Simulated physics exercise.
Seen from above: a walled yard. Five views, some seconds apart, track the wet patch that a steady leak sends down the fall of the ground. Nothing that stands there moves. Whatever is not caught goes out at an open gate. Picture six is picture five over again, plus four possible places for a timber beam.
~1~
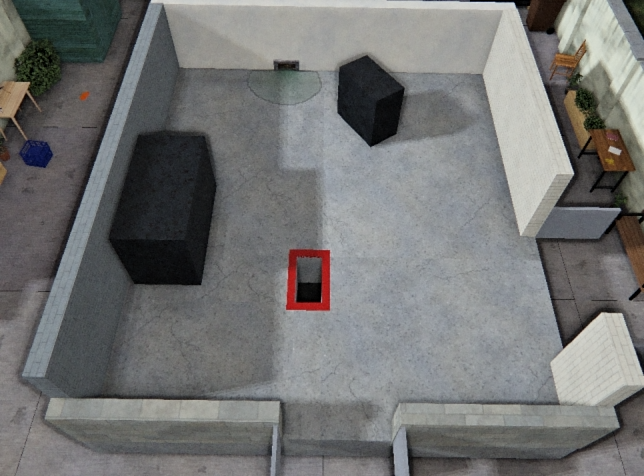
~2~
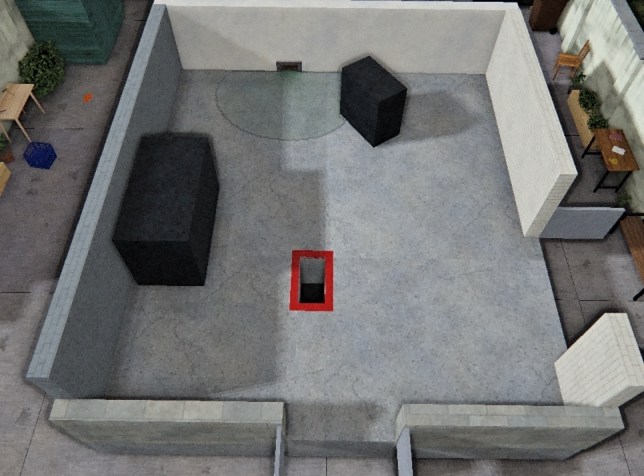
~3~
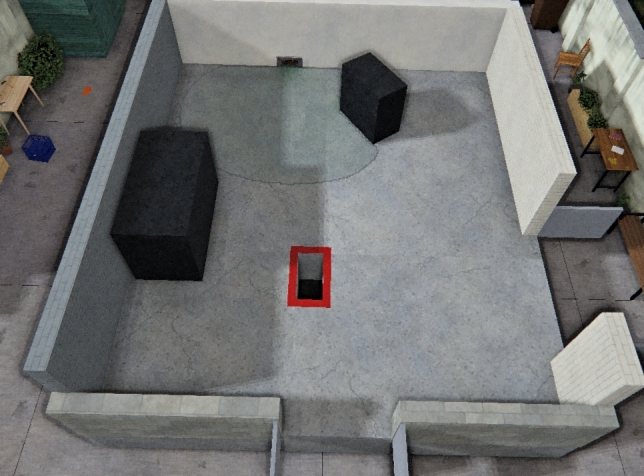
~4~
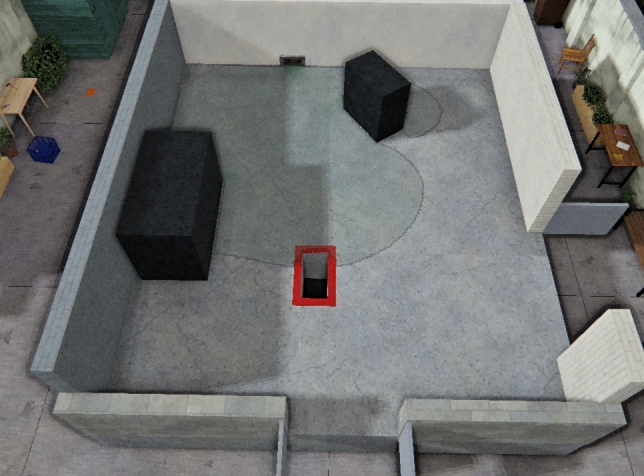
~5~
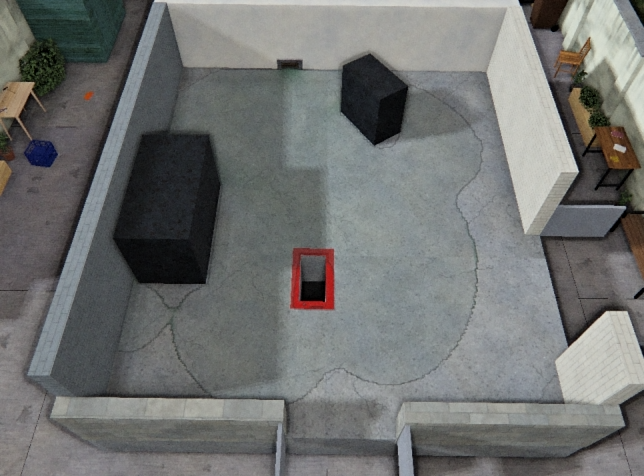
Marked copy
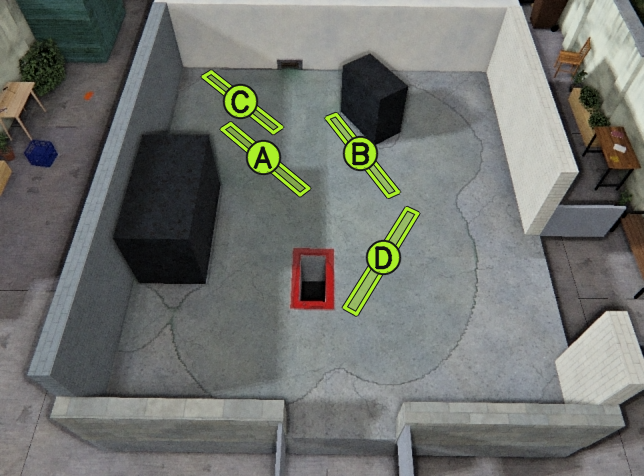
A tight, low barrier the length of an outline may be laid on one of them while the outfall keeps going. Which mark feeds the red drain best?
I would pick position D.
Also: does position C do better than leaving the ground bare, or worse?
Position C is worse.
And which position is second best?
Here it is position B.
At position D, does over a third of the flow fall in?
Yes, it does.
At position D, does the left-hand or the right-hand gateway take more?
More leaves on the left.
In lime, A from (226, 126) to (304, 191); B from (331, 116) to (393, 194); C from (207, 74) to (277, 129); D from (350, 310) to (412, 210).
With A, about 20 % of the stream goes into the red drain, about 79 % out by the gates.
With B, about 29 % of the stream goes into the red drain, about 70 % out by the gates.
With C, about 19 % of the stream goes into the red drain, about 80 % out by the gates.
With D, about 51 % of the stream goes into the red drain, about 46 % out by the gates.
